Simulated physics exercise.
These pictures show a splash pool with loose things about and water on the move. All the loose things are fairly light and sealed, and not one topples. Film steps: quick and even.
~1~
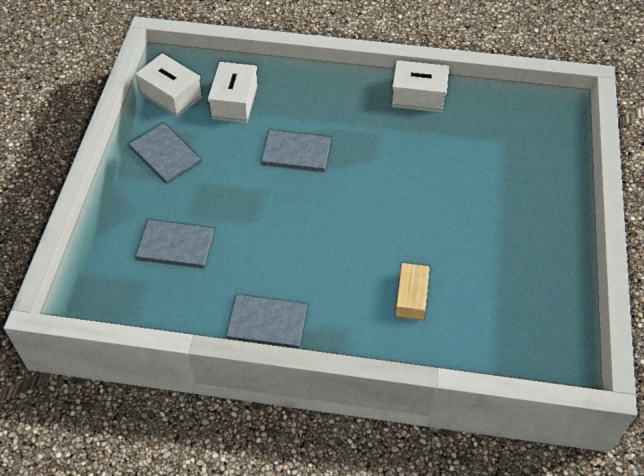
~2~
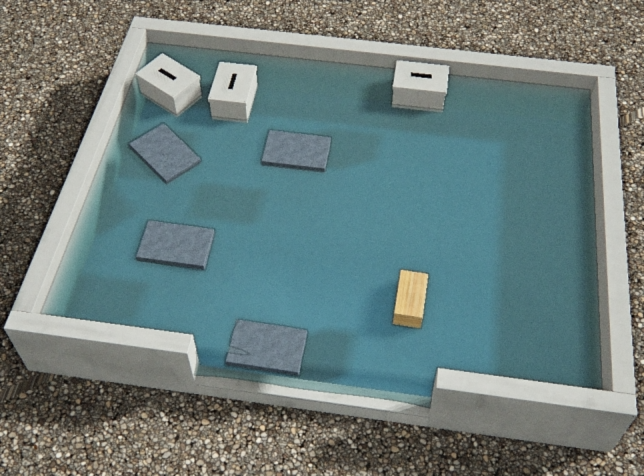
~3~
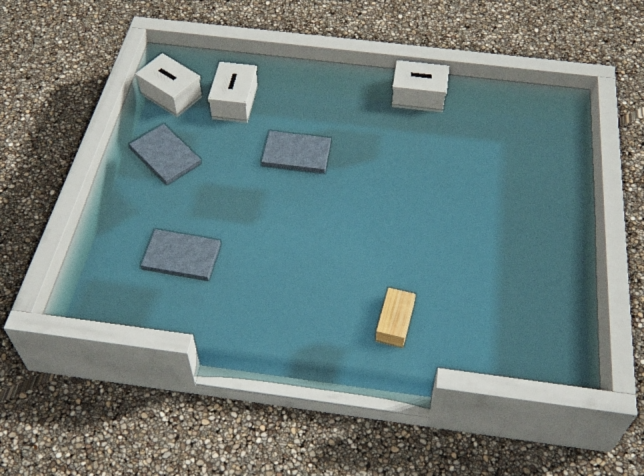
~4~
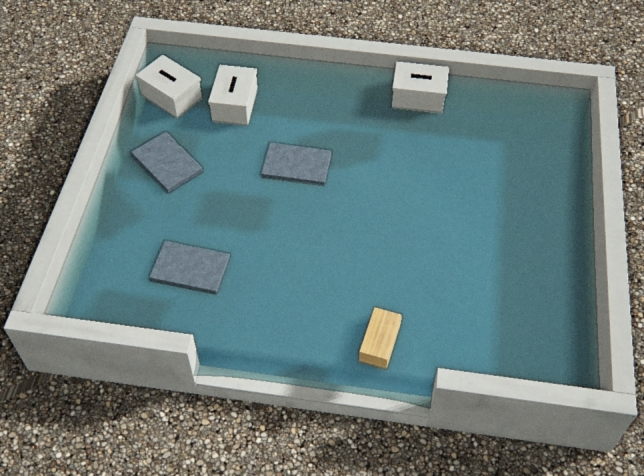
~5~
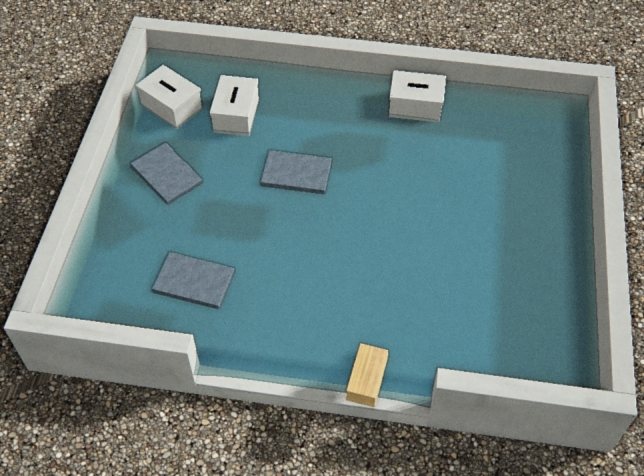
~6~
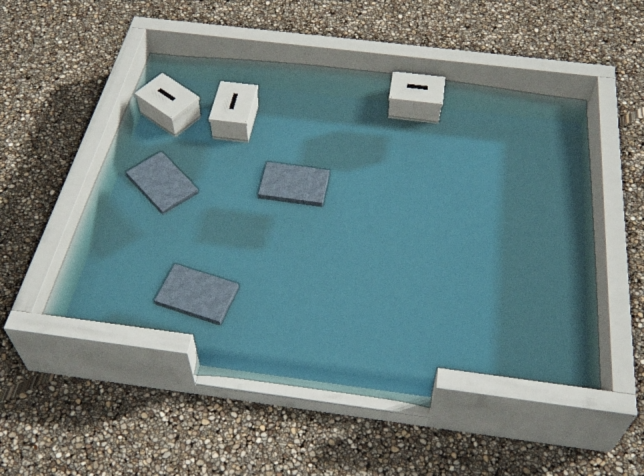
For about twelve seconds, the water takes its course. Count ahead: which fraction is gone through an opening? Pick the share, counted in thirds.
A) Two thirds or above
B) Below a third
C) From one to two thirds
C, from one to two thirds.
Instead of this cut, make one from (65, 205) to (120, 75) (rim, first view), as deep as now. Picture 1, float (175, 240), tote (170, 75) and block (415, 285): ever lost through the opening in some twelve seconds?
Lab log - 1: Escaped; 2: Escaped; 3: Retained.
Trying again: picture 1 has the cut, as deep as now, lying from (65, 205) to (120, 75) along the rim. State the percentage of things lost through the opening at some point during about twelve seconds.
I'd call it 60 per cent.
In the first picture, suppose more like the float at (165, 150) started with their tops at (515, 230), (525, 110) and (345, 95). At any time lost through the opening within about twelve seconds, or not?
In order: Never leaves, never leaves, never leaves.
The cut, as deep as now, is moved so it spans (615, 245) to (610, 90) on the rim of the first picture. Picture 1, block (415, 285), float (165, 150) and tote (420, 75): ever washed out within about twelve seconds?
In order: Escapes, remains, escapes.
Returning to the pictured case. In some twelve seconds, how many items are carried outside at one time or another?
The count is 4.
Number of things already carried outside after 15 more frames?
It comes to 3.
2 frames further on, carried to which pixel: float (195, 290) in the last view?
It should be near (223, 324).
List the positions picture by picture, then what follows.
In the first frame, a float at (175, 242), afloat; a float at (297, 149), afloat; 0 of 8 have shifted.
In the second frame, a float at (175, 243), afloat; a float at (297, 149) floats; 1 of 8 have shifted.
In the third frame, a float at (181, 253) floats, close to its start; a float at (296, 150), afloat; 3 of 8 have shifted.
In the fourth frame, a float at (190, 265) floats, close to its start; a float at (297, 162) floats, close to its start; 5 of 8 have shifted.
In the fifth frame, a float at (193, 278) floats, close to its start; a float at (296, 170) floats, close to its start; 8 of 8 have shifted.
In the sixth frame, a float at (197, 292) floats, a stride from its start; a float at (294, 182), afloat, close to its start; 8 of 8 have shifted.
A moment on, 2 of 8 are out; 6 afloat.
Next, 3 of 8 are out; 5 afloat.
Later, 3 of 8 are out; 5 afloat.
In the end, 4 of 8 are out; 4 afloat.
